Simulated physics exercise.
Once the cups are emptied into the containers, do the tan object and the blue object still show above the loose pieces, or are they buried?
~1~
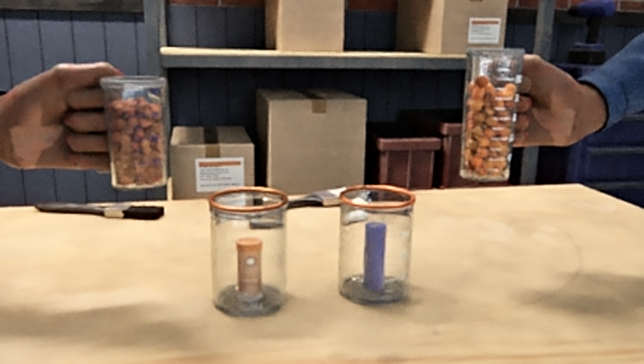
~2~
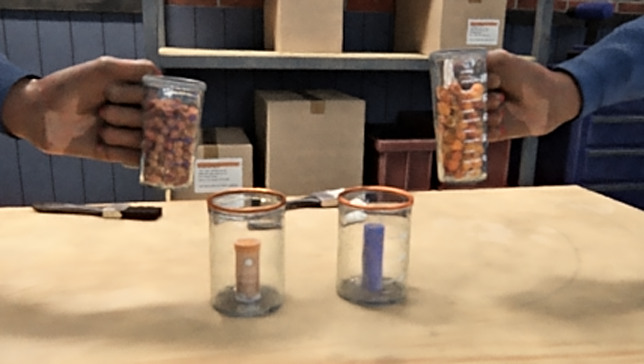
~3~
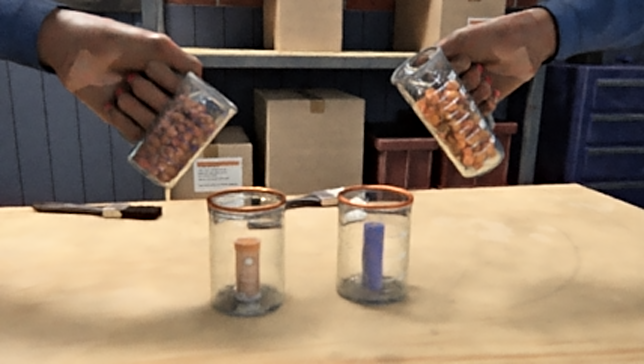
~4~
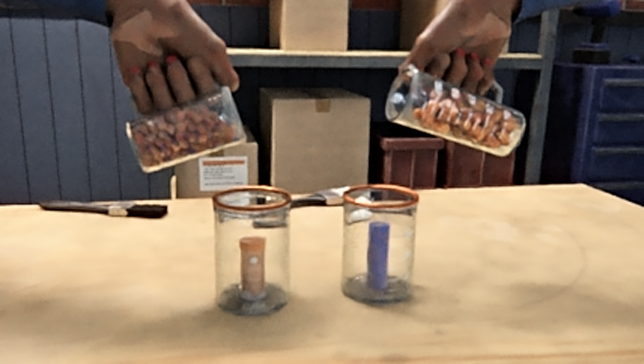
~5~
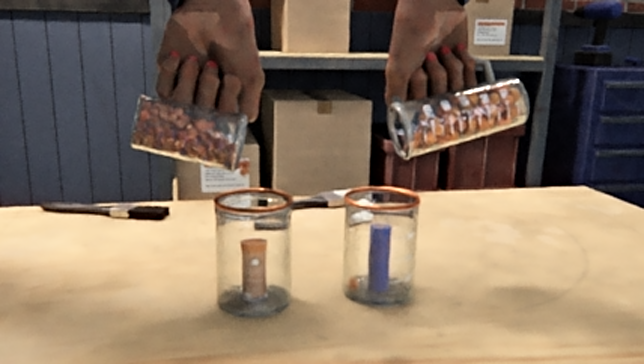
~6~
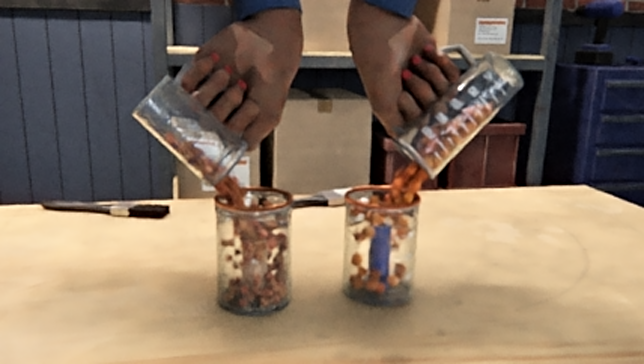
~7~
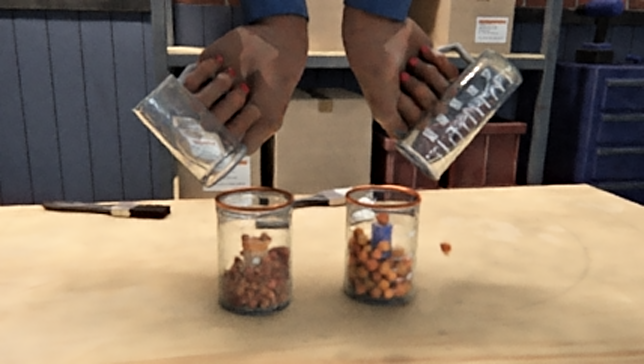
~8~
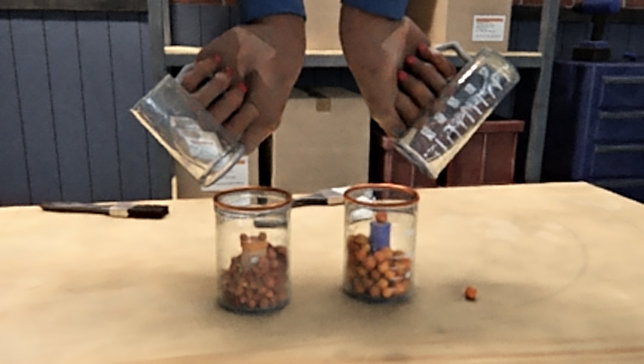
Both still show. The tan object on the left and the blue one on the right each keep their top above the surface of the pieces.
